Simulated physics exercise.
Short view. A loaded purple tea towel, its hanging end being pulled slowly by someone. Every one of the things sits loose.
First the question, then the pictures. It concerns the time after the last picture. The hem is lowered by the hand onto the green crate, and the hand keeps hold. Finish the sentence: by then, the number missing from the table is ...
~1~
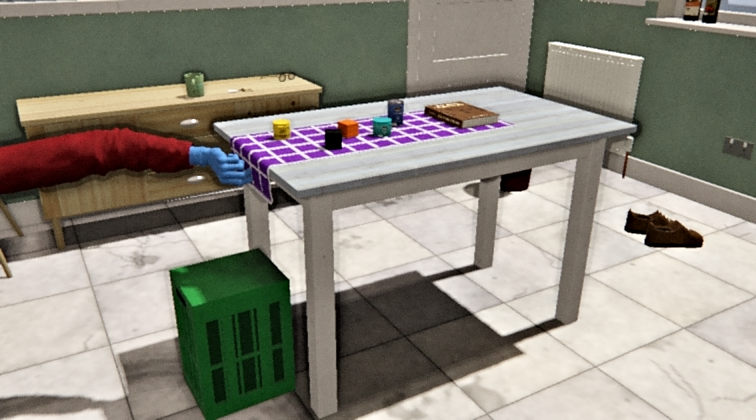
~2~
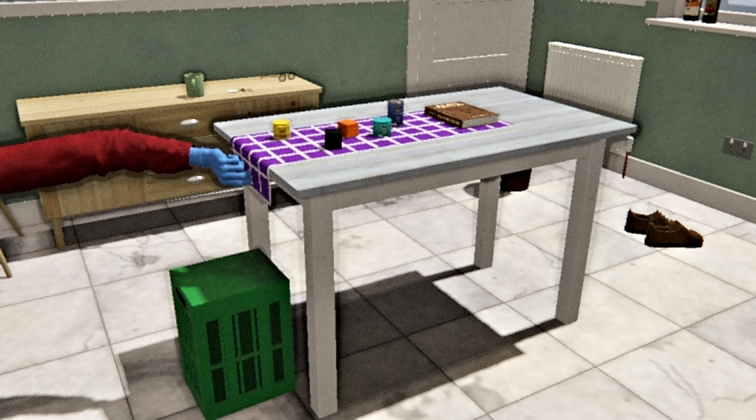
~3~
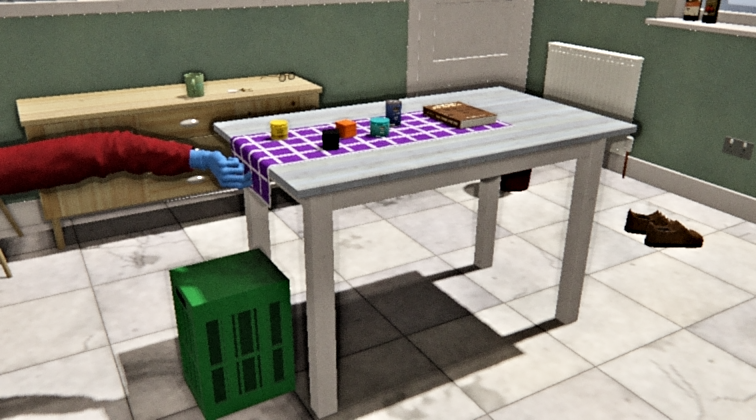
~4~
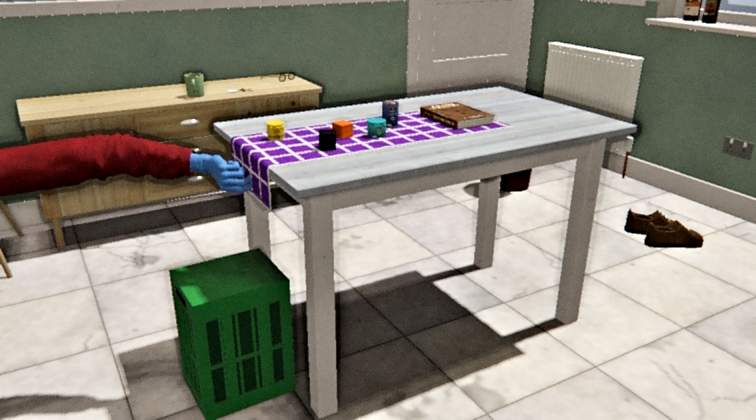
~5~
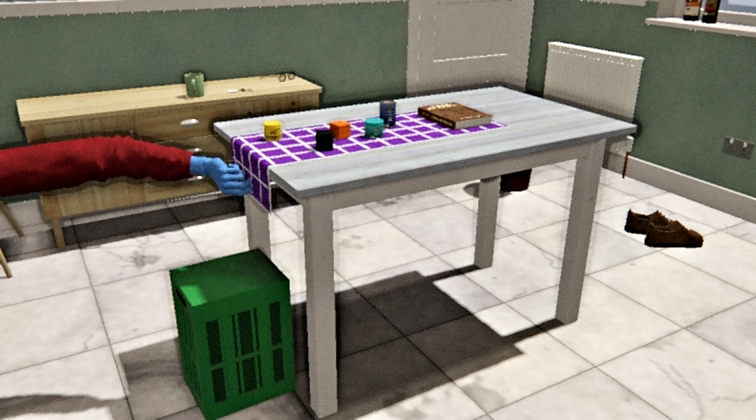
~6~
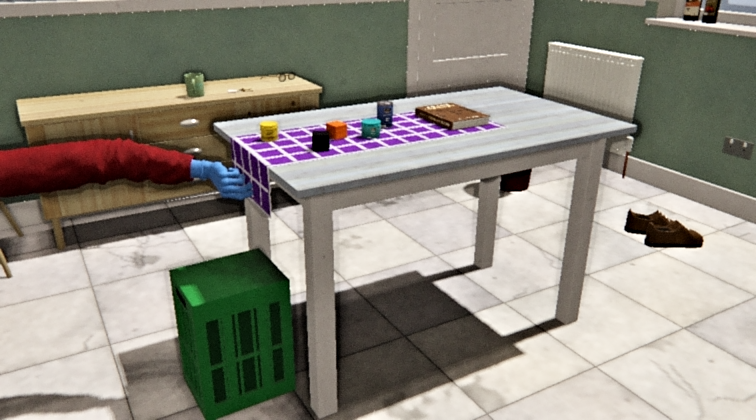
... two.
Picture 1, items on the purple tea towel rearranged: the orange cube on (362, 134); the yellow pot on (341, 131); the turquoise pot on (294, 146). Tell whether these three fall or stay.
Outcome: The orange cube is still in place, the yellow pot is still in place, the turquoise pot is gone.
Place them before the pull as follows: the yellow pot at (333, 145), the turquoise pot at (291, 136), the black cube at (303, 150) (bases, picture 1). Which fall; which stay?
Yellow pot dropped, turquoise pot dropped, black cube dropped.
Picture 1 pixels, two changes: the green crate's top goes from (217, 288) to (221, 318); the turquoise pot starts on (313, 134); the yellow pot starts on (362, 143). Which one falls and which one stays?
Turquoise pot: Lost; yellow pot: Lost.
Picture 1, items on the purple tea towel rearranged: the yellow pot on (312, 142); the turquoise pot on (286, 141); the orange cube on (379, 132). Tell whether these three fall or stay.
Result - yellow pot down, turquoise pot down, orange cube still up.
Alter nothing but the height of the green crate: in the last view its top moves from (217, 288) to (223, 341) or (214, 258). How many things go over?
Respectively 4 and 1.
Soon after, hem near (253, 234); yellow pot gone.
After that, hem on the crate; yellow pot and black cube gone.
In the end, hem on the crate; yellow pot and black cube gone. The answer is two.
